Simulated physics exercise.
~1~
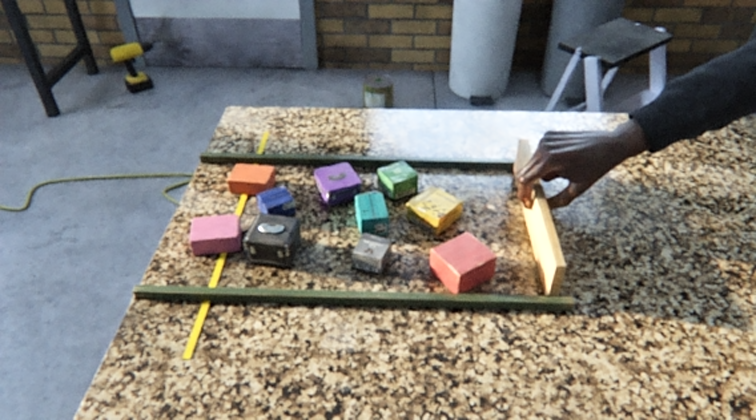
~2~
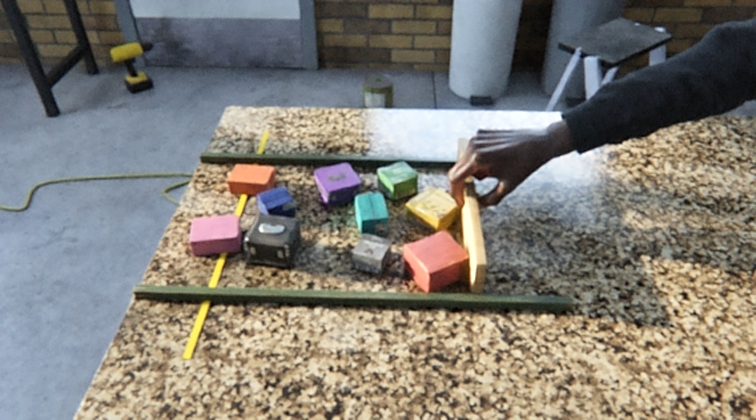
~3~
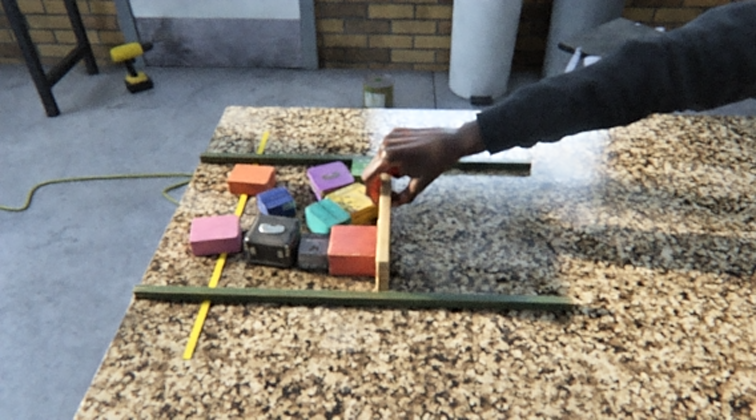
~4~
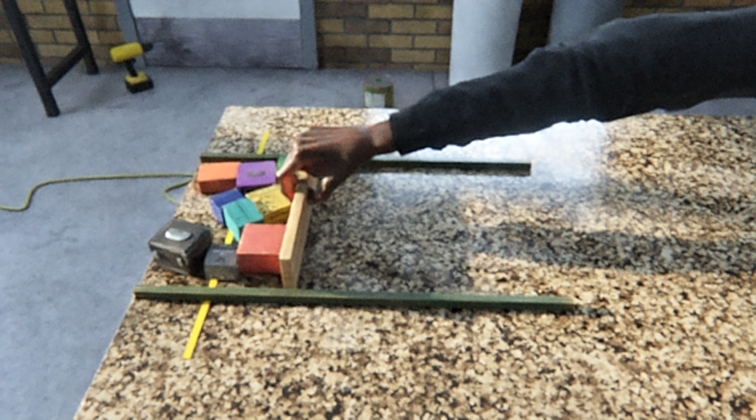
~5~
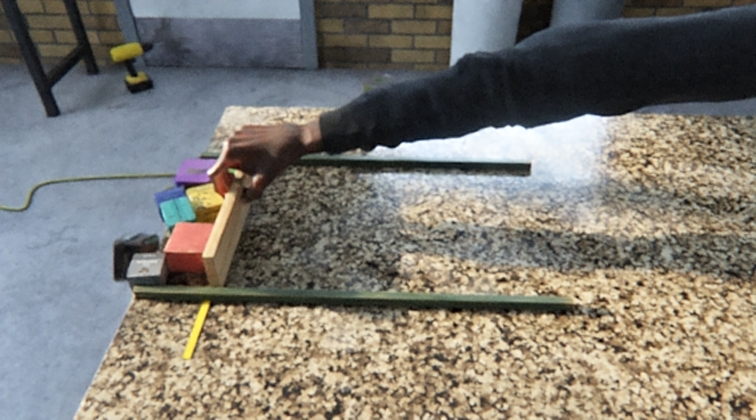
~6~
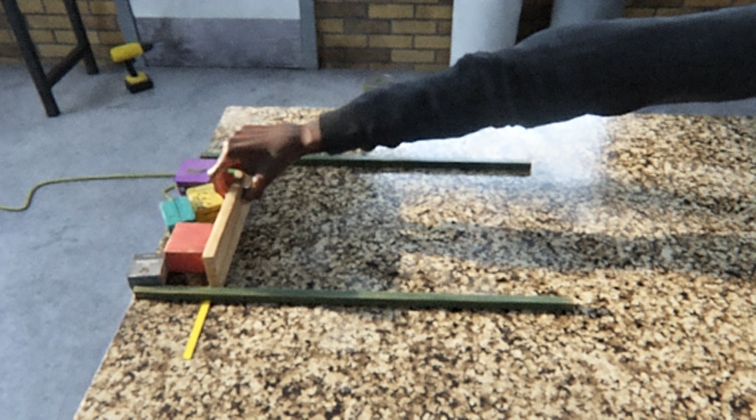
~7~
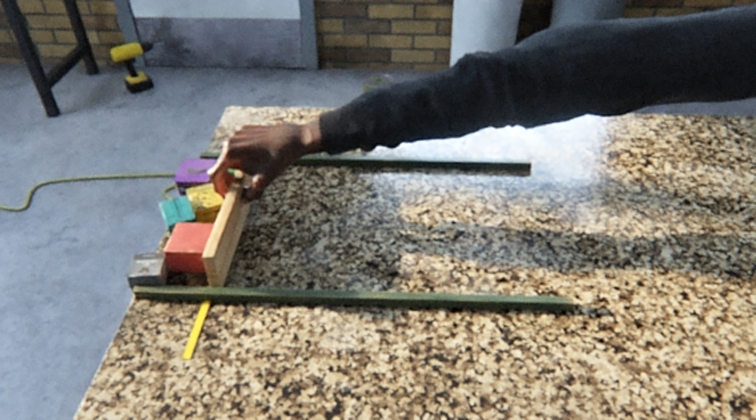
The clip opens on a speckled stone tabletop where colored blocks and a black case lie scattered between two dark green rails, with a yellow strip crossing beneath them near the left end. A hand reaching in from the right holds an upright wooden board and slides it left, meeting the red block first. The board gathers the yellow, teal and gray pieces into a tight cluster, then shoves the whole group toward the edge. The pink block goes over, and the orange, blue and black pieces follow. The board stops, leaving the red, yellow, teal, purple and gray pieces crowded at the edge.
